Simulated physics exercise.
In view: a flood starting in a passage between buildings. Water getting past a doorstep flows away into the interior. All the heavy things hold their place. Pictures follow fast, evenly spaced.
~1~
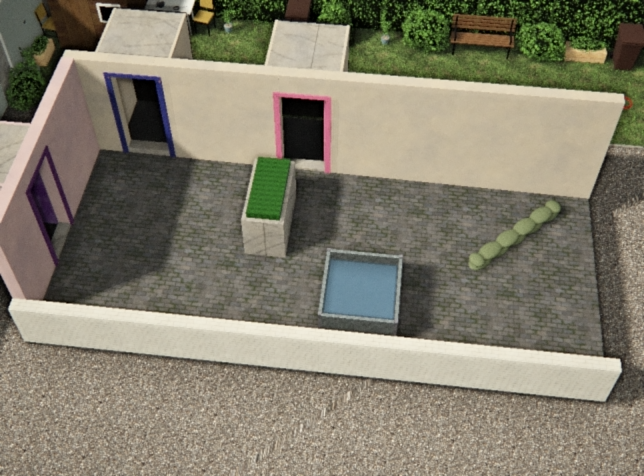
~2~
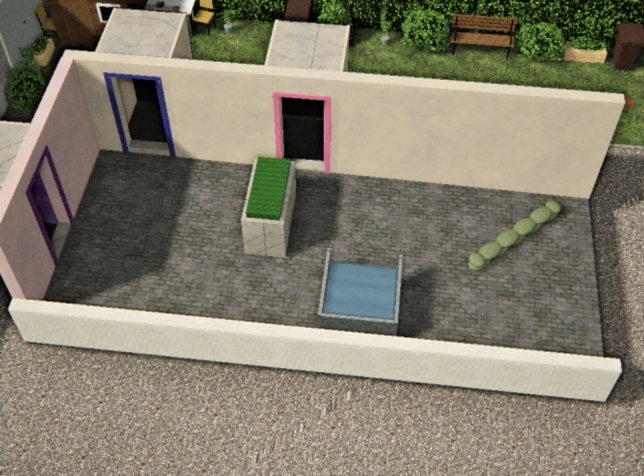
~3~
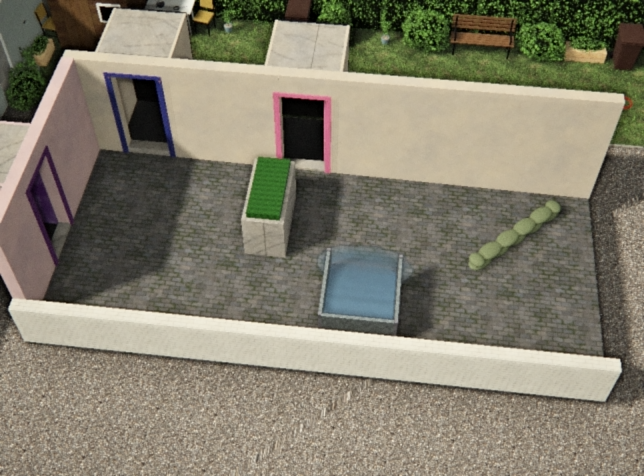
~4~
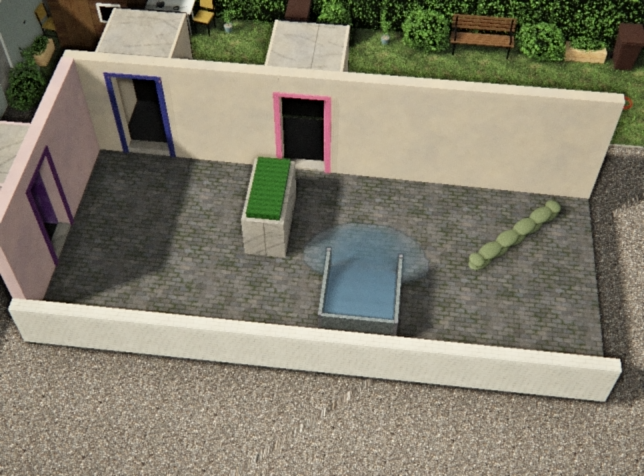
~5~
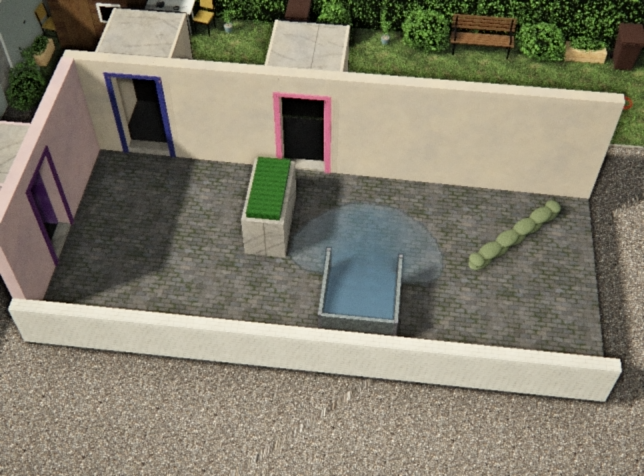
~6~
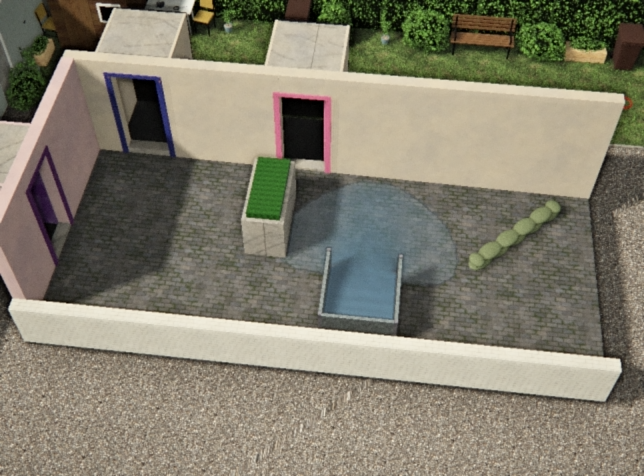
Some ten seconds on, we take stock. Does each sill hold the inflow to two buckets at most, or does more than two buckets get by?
Result: The purple door will not go over two buckets; the blue door will not go over two buckets; the pink door will be deluged.
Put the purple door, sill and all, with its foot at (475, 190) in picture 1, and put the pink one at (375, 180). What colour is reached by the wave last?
The door marked blue is last.
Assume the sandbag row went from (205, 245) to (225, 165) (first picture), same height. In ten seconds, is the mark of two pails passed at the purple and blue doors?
My call is that the purple door never gets there and the blue door never gets there.
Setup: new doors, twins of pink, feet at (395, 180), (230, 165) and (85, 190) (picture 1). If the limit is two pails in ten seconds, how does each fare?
They turn out over, short and short.
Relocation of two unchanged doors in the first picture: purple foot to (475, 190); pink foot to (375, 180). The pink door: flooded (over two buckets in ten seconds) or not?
As I see it, the pink door gets past the mark.
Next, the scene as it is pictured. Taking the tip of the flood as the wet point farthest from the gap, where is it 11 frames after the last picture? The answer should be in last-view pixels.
My guess would be about (575, 198).
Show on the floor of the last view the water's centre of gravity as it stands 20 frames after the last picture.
The centre of mass sits at about (391, 217).
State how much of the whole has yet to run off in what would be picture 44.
Some 76 per cent has not gone.
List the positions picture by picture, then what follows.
In the first picture, the tank at (361, 287) is whole and still.
In the second picture, water pours out on the tank's far side and has run to a hidden place.
In the third picture, the front is at (325, 255), out from the gap on the tank's far side.
In the fourth picture, the front is at (398, 233), out from the gap on the tank's far side.
In the fifth picture, water pours out on the tank's far side and has run to (391, 210).
In the sixth picture, water pours out on the tank's far side and has run to (390, 187).
A moment on, water covers 20 % of the floor; the purple door not reached, the blue door not reached, the pink door under two buckets in.
Next, water covers 25 % of the floor; the purple door not reached, the blue door not reached, the pink door over two buckets in.
Then, water covers 35 % of the floor; the purple door not reached, the blue door wet at the sill, nothing in, the pink door far over two buckets in.
Later, water covers 40 % of the floor; the purple door not reached, the blue door wet at the sill, nothing in, the pink door far over two buckets in.
In the end, water covers 40 % of the floor; the purple door wet at the sill, nothing in, the blue door wet at the sill, nothing in, the pink door far over two buckets in.
